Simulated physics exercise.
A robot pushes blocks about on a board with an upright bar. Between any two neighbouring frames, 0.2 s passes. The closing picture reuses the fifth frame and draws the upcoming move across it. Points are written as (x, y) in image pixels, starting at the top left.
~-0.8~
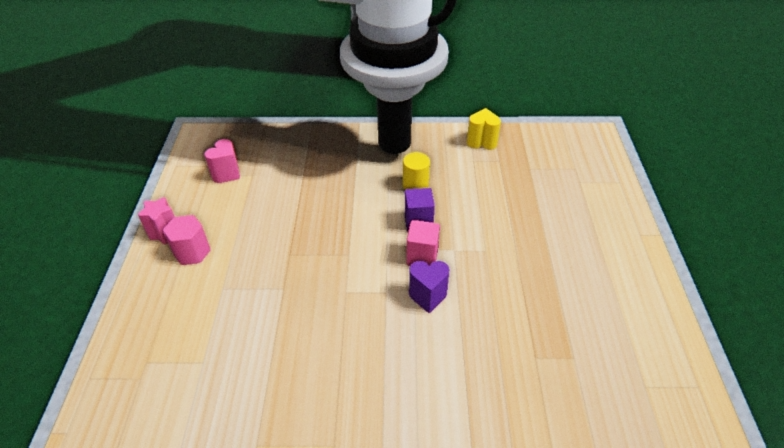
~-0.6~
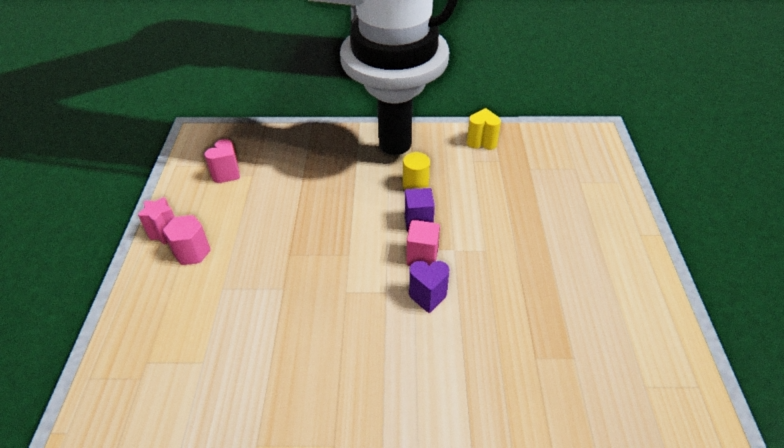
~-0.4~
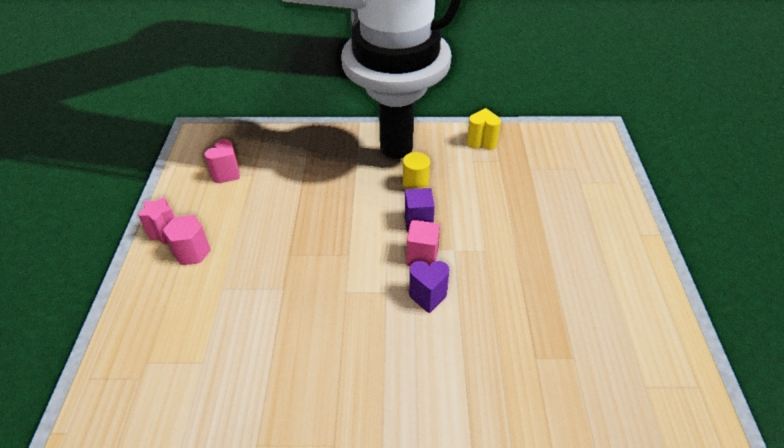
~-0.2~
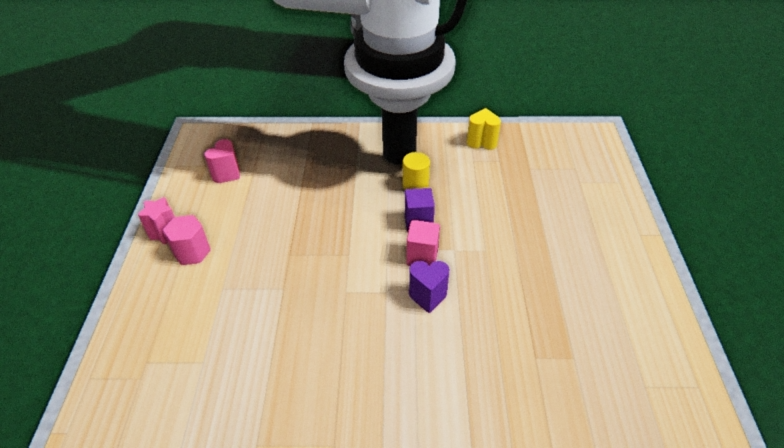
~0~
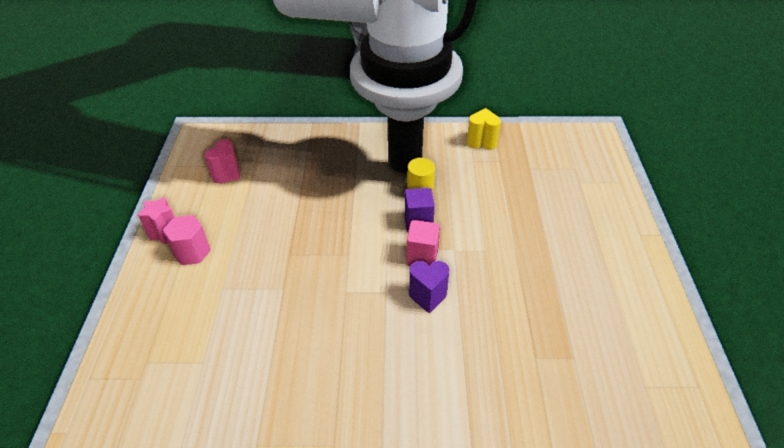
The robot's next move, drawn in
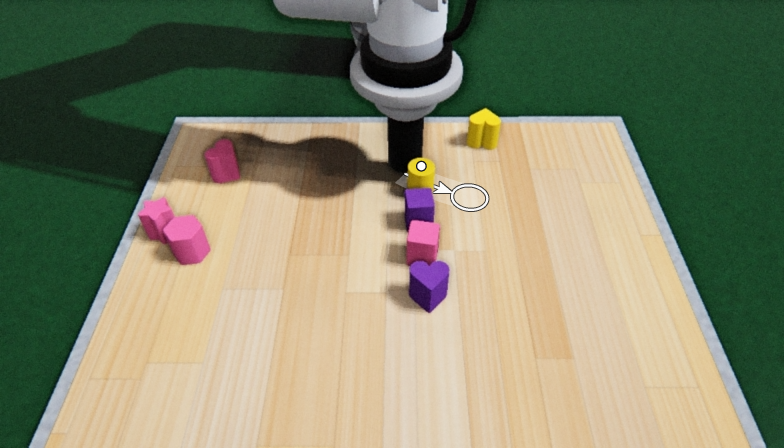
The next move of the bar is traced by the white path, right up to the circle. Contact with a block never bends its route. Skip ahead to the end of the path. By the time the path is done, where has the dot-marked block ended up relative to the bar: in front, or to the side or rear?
As far as I can tell, the dot-marked block has dropped away to the side or behind.
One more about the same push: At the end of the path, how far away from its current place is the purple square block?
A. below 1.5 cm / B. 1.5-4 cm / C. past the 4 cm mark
The correct letter is A.
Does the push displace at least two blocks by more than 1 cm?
Going by the path, no.
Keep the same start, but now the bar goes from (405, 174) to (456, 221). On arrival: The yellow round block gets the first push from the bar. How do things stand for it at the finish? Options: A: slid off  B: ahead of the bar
I choose B.
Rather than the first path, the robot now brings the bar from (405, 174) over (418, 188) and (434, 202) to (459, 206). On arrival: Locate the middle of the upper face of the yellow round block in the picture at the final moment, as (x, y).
The spot you're after is about (466, 204) in the image.
Drawn move, from (405, 174) through (435, 187) to (470, 197); the dot is on the yellow round block.
The first path, step by step. Halfway along, bar at (437, 177); yellow round block at (442, 183).
At the end, bar at (471, 187); purple square block still; yellow round block at (451, 190).
